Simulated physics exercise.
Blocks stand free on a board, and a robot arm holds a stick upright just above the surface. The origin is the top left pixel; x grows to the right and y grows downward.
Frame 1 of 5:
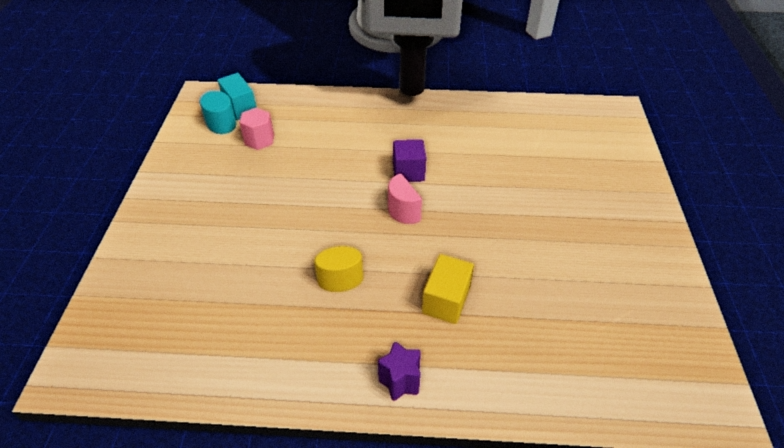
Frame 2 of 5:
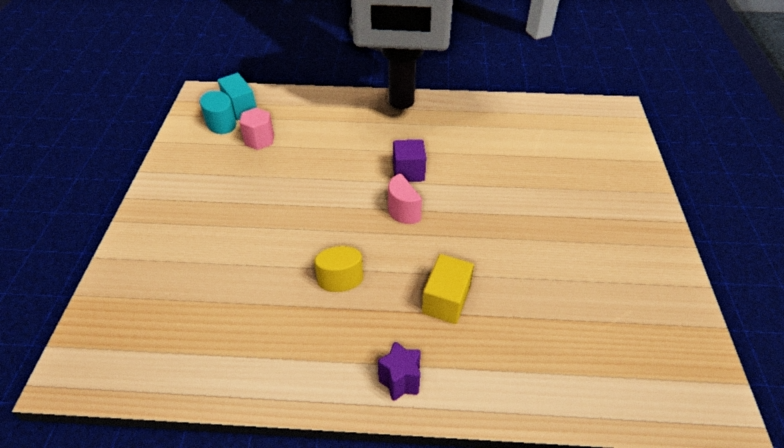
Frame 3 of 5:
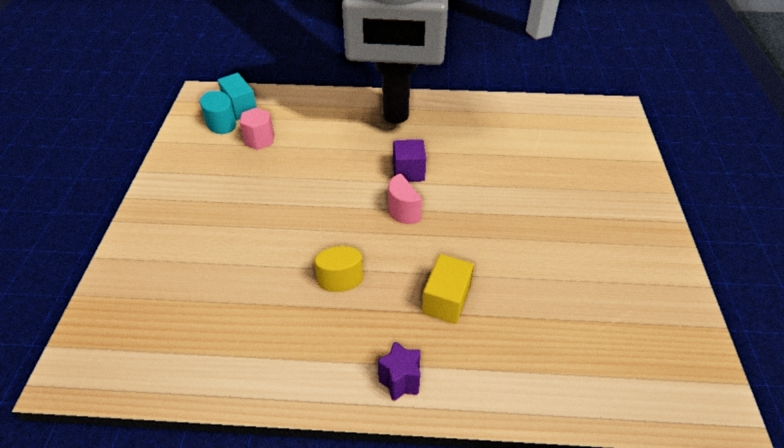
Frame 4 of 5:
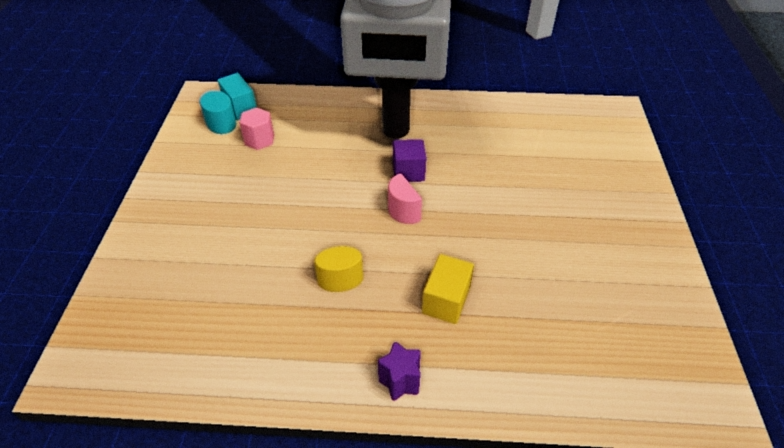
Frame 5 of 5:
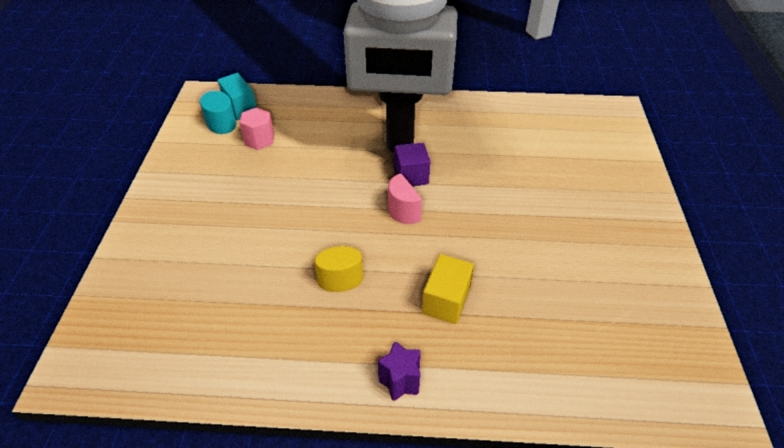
On a wooden board scattered with colored blocks, a robot arm moved its black stick from the far edge toward the viewer, then nudged the purple square block slightly toward the pink half-round one.
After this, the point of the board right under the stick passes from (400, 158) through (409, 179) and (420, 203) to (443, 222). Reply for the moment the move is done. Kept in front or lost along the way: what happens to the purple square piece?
It is driven along in front.
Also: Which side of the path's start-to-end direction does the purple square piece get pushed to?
Goes left.
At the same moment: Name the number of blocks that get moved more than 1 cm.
There will be one block that moves more than 1 cm.
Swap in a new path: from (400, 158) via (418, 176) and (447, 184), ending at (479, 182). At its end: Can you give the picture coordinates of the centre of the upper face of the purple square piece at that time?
I think it will end close to (444, 182).
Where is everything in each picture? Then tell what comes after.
The first frame shows lower end of the stick (412, 89), tops of blocks, pink half-round block (403, 188), purple square piece (410, 149), yellow oblong block (449, 277).
The second frame shows stick (402, 102), blocks as before.
The third frame shows stick (396, 116), blocks as before.
The fourth frame shows stick (396, 130), blocks as before.
The fifth frame shows stick (400, 145), pink half-round block (403, 188), purple square piece (412, 153), yellow oblong block (449, 277).
The first path, step by step. One third of the way, stick (409, 167); purple square piece (428, 174), turned 25° anticlockwise.
Two thirds of the way, stick (421, 191); pink half-round block (400, 190); purple square piece (446, 196), turned 45° anticlockwise.
At the end, stick (444, 210); pink half-round block (402, 190); purple square piece (471, 217), turned 40° anticlockwise; yellow oblong block not moved.
